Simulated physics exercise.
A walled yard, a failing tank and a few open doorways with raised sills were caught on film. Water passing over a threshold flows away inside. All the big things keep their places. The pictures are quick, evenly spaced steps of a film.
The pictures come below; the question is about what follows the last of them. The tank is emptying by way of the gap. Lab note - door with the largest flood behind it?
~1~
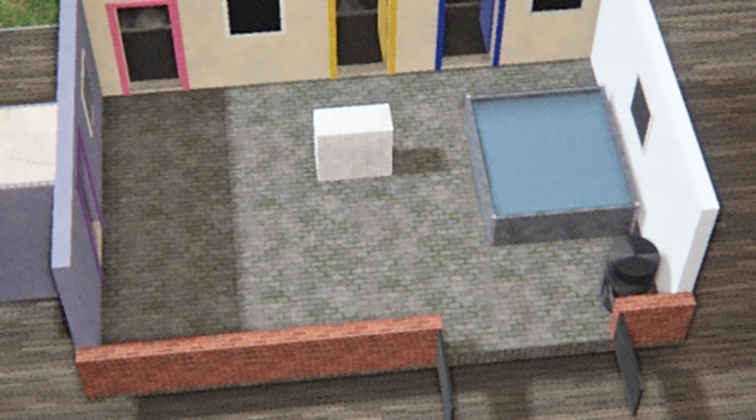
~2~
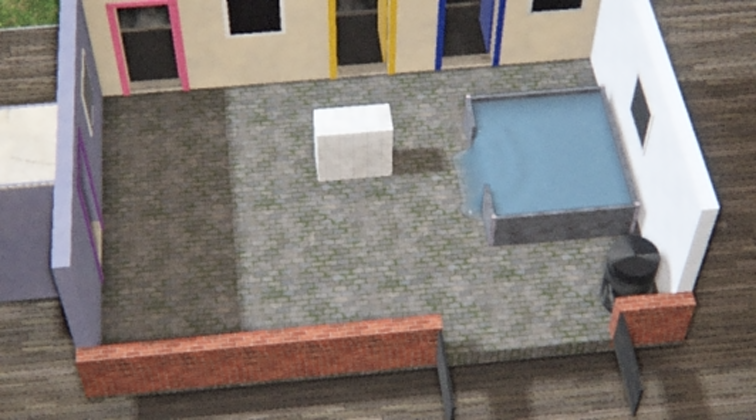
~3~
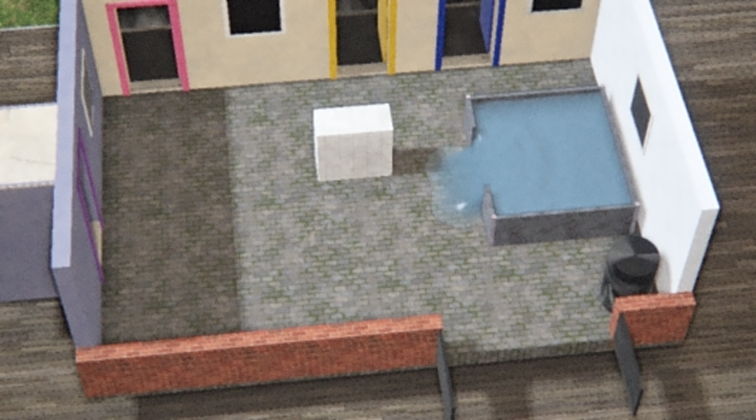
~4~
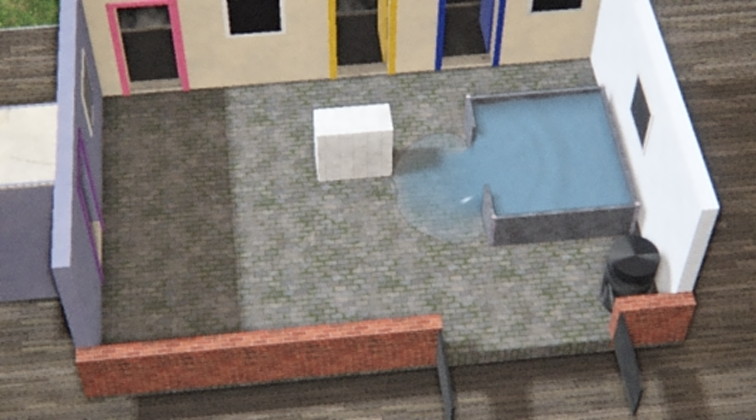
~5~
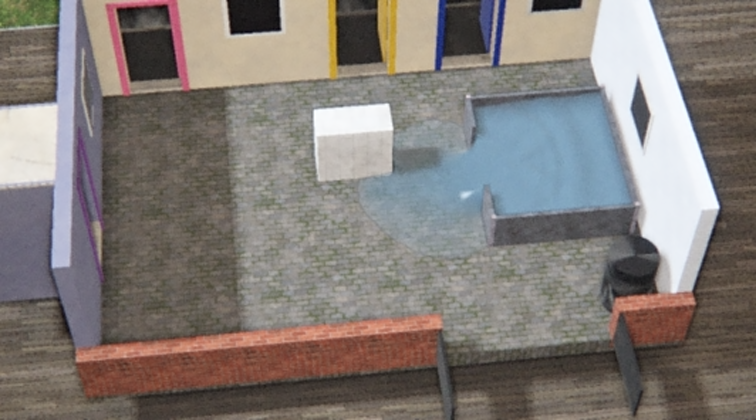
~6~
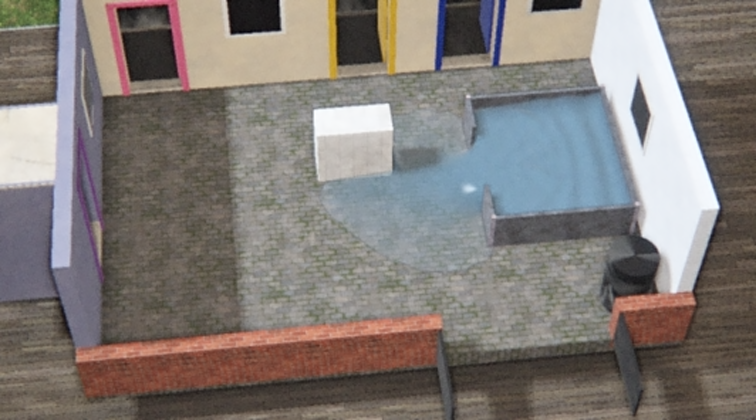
Largest flood: Yellow door.
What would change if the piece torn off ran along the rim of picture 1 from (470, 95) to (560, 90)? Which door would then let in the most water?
That would be the blue-painted one.
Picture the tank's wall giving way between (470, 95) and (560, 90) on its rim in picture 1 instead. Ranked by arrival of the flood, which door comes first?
My pick is the blue door.
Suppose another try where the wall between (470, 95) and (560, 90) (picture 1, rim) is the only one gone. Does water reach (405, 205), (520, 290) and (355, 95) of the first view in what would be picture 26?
The first spot is left untouched, the second is left untouched and the third is soaked through.
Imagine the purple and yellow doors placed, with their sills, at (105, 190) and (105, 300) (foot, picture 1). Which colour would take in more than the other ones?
My bet is the door marked yellow.
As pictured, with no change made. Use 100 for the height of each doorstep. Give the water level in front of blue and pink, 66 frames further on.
The first is near 40 per cent, the second near 240 per cent.
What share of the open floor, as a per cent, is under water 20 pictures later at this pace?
That should be about 70 %.
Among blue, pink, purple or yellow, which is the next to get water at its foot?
First comes the yellow-painted one.
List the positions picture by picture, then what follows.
In the first picture, the tank at (550, 153) is whole and still.
In the second picture, water pours out at (480, 176) and has run to (461, 153).
In the third picture, water pours out at (480, 177) and has run to (439, 213).
In the fourth picture, the front is at (404, 210), out from the gap at (480, 177).
In the fifth picture, water pours out at (480, 176) and has run to (366, 205).
In the sixth picture, water pours out at (480, 176) and has run to (329, 205).
A moment on, water covers 25 % of the floor; pink door not reached, purple door not reached, blue door not reached, yellow door not reached.
Next, water covers 50 % of the floor; pink door not reached, purple door wet at the sill, nothing in, blue door not reached, yellow door some in.
Then, water covers 70 % of the floor; pink door wet at the sill, nothing in, purple door wet at the sill, nothing in, blue door wet at the sill, nothing in, yellow door a lot in.
Later, water covers 75 % of the floor; pink door a trickle in, purple door wet at the sill, nothing in, blue door wet at the sill, nothing in, yellow door a lot in.
In the end, water covers 95 % of the floor; pink door a lot in, purple door wet at the sill, nothing in, blue door wet at the sill, nothing in, yellow door a lot in; the yellow door has let in the most.
